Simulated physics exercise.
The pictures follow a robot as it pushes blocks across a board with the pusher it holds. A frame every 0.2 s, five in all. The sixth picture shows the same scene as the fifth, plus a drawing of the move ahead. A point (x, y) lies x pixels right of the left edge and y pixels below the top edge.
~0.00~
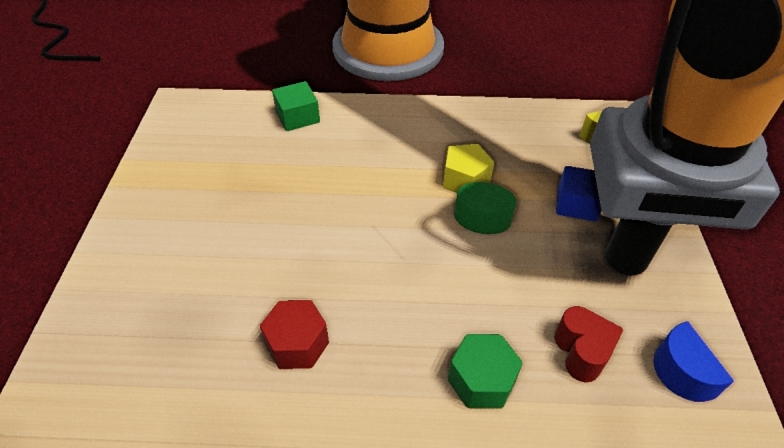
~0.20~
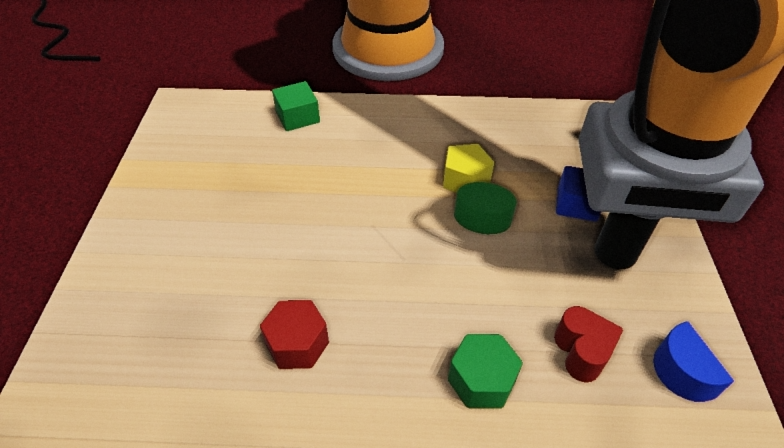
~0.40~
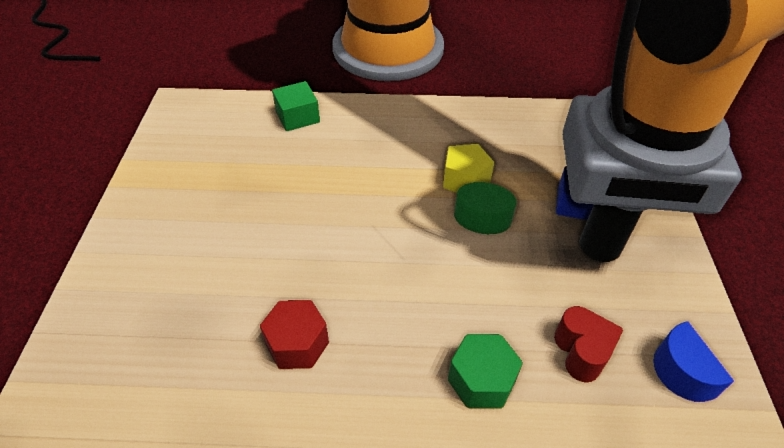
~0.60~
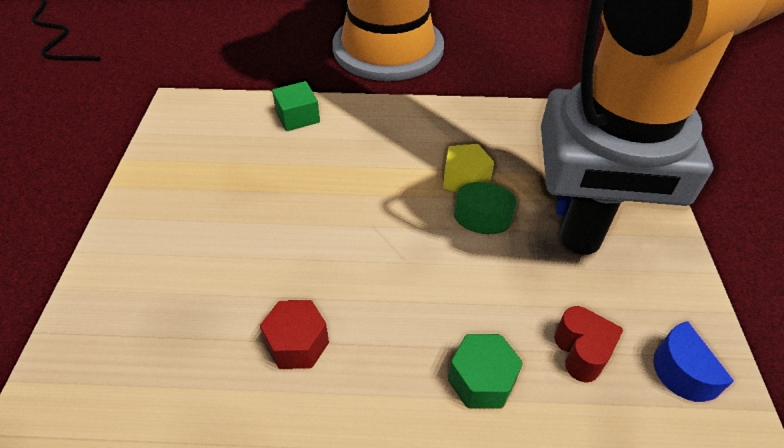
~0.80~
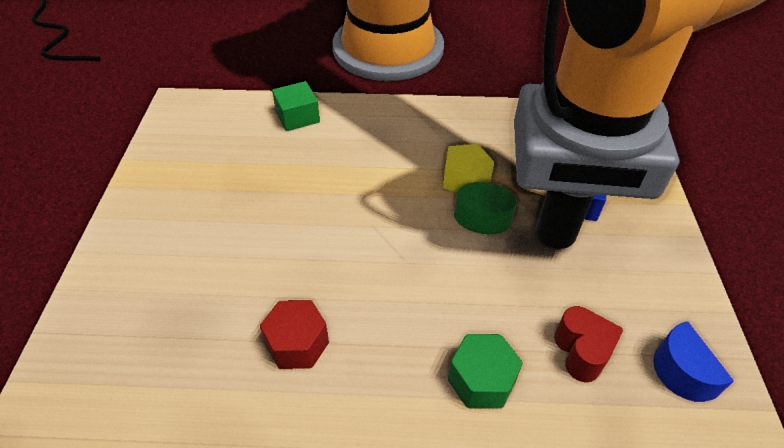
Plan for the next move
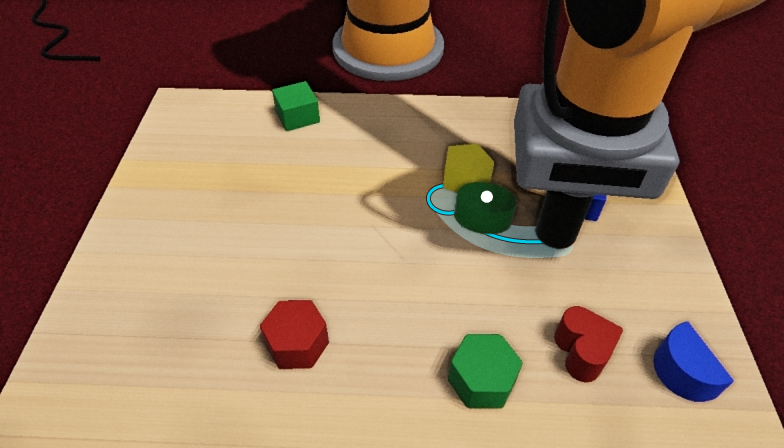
An orange and grey robot arm with a black pusher tip reaches over a pale wooden board on a dark red surface, seen from above at an angle. A green block, a yellow block, a dark green oval and a blue block sit toward the back, with red and green hexagons, a red heart and a blue half-circle nearer. The arm glides left past the blue block, while the blocks and camera stay still.
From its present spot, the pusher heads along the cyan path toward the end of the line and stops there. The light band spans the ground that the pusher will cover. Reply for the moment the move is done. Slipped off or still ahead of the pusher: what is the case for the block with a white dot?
The pusher still pushes it.
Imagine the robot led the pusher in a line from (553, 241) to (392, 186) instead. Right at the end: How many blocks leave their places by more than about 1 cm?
It's going to be one.
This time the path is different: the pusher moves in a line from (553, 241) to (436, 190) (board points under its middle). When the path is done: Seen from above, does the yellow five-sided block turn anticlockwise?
In short: No.
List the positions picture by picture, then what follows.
In the first picture, pusher tip (626, 259); block tops, yellow five-sided block (468, 158); green oval (487, 197); blue square (585, 182).
In the second picture, pusher (615, 253); blocks unchanged.
In the third picture, pusher (600, 246); blocks unchanged.
In the fourth picture, pusher (580, 239); blocks unchanged.
In the fifth picture, pusher (556, 233); yellow five-sided block (468, 158); green oval (487, 197); blue square hidden.
Path on the board, from (553, 241) by way of (511, 240) and (472, 224) to (447, 199); the dot is on the green oval.
What follows on the original path. One third of the way, pusher (512, 233); green oval (477, 193).
Two thirds of the way, pusher (473, 217); green oval (439, 178).
At the end, pusher (448, 191); yellow five-sided block (468, 153); green oval (410, 163), turned 25° anticlockwise; blue square in place.
